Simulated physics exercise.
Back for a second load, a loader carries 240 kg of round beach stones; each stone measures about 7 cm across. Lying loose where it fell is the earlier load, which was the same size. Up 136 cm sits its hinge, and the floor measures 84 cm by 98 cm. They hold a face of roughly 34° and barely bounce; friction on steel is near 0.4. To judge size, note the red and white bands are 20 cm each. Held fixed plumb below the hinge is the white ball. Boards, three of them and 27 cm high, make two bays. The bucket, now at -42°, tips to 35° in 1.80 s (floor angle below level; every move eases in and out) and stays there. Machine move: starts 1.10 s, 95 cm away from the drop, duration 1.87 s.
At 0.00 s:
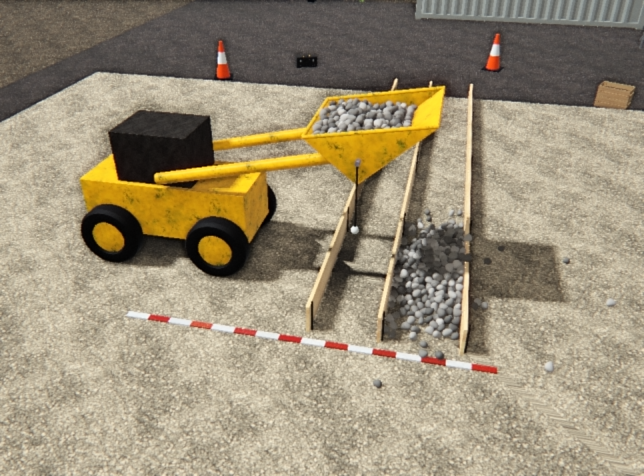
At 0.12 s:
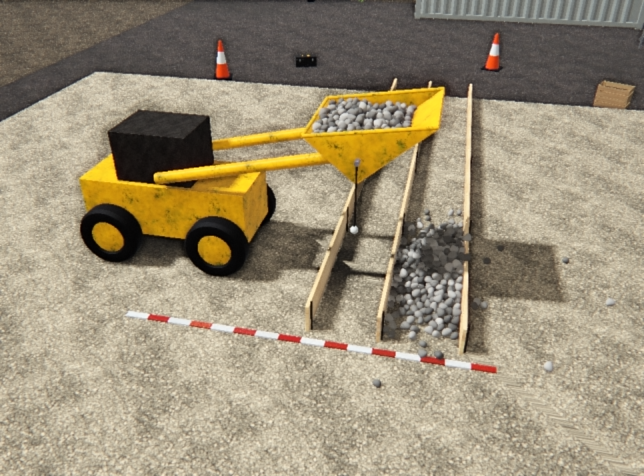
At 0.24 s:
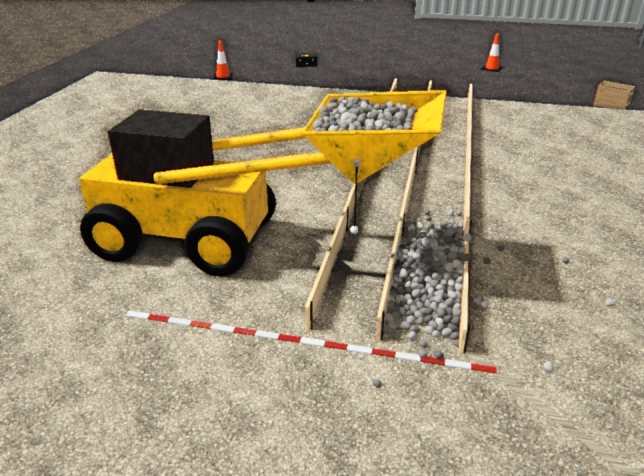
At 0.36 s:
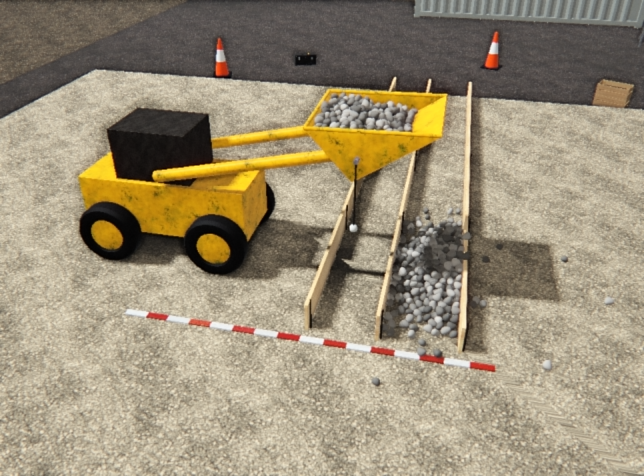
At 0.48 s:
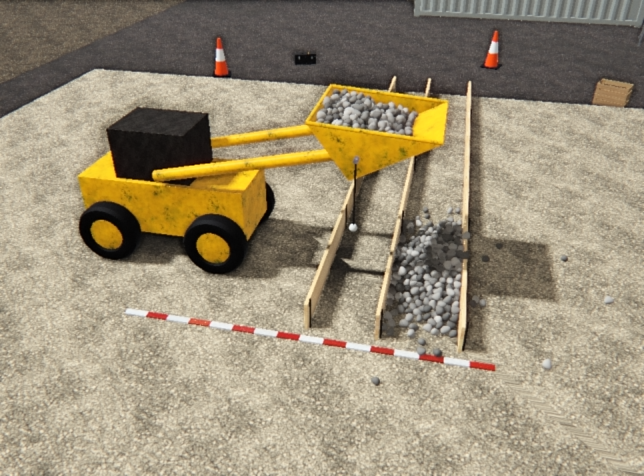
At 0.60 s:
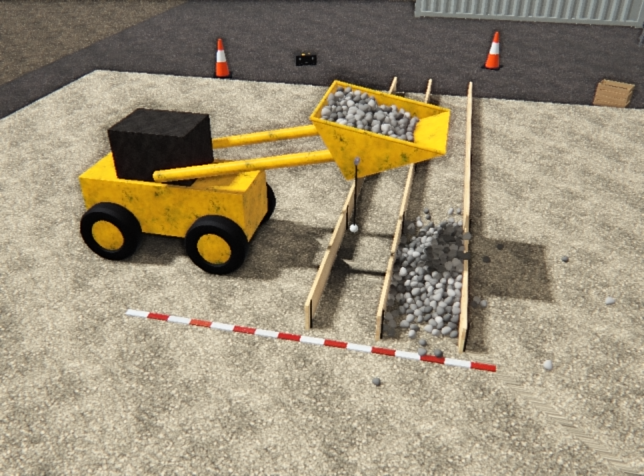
In this clip, a yellow loader stands still with its raised bucket of grey stones above wooden boards and an earlier pile, while the bucket slowly tilts, its right edge dipping slightly and the stones shifting a little inside.
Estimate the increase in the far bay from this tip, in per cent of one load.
Roughly 82 per cent of a load more.
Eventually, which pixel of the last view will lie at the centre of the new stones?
Their centre ends up near (417, 256).
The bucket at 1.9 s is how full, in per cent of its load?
Roughly 15 per cent of its load.
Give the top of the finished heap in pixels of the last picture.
Around (425, 242).
After 1.4 s the floor is at 23°; in per cent of one load, 99 in the bucket, 99 in the far bay, 2 past the last board; the foremost stones are at (517, 289).
After 1.9 s the floor is at 35°; in per cent of one load, 17 in the bucket, 13 in the near bay, 168 in the far bay, 3 past the last board; the foremost stones are at (518, 285).
After 3.4 s the floor is at 35°; in per cent of one load, 0 in the bucket, 16 in the near bay, 180 in the far bay, 4 past the last board; the foremost stones are at (540, 288).
After 5.9 s the floor is at 35°; in per cent of one load, 0 in the bucket, 16 in the near bay, 180 in the far bay, 4 past the last board; the foremost stones are at (540, 288). Net gain in the far bay, 82.
